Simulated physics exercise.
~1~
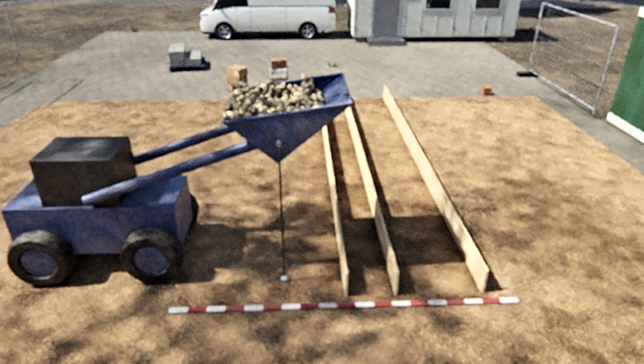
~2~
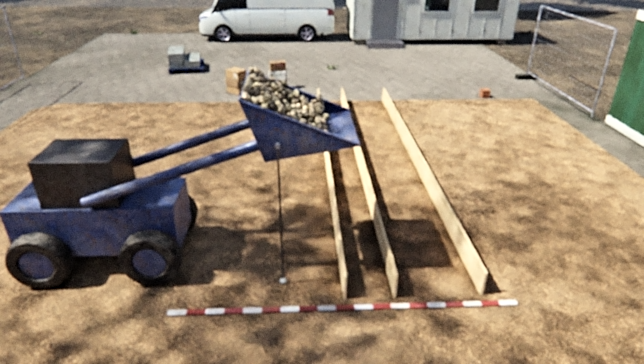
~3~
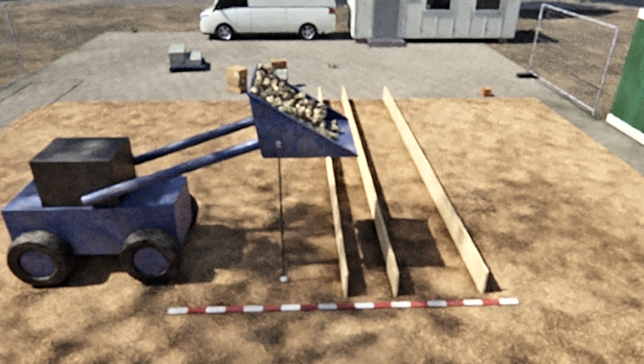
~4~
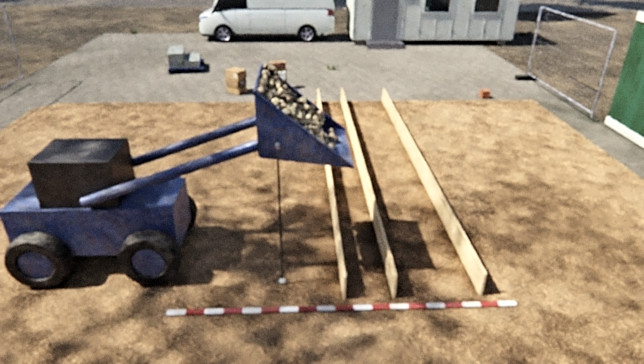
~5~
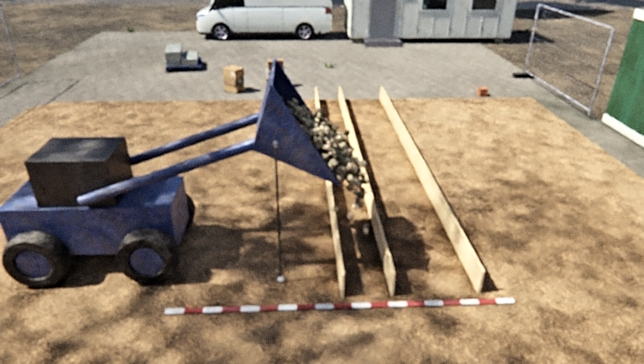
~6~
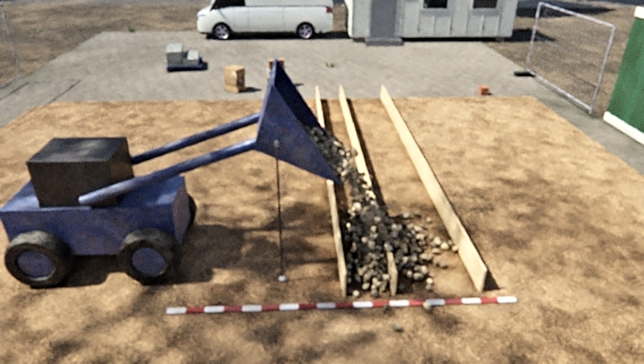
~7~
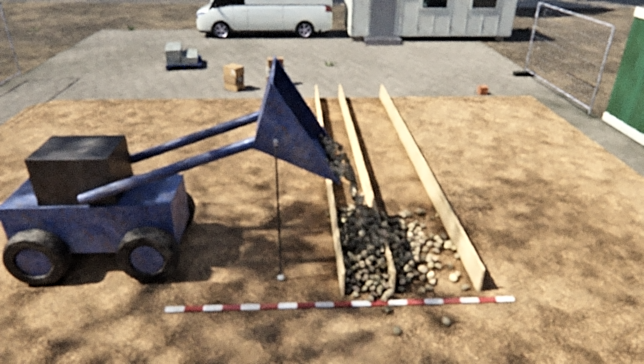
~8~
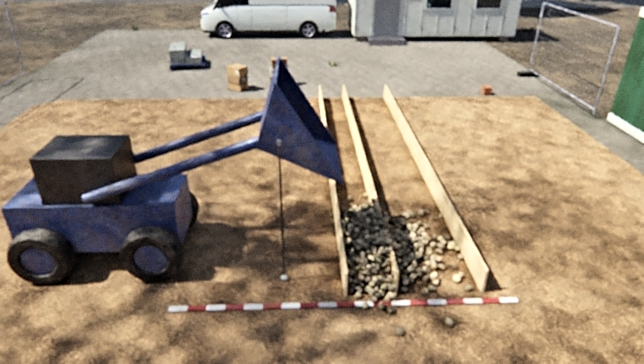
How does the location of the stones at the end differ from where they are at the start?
At the start the stones are heaped in the loader's raised bucket. By the end they lie lower and further right, piled on the ground between the boards, with a few strays near the striped bar.
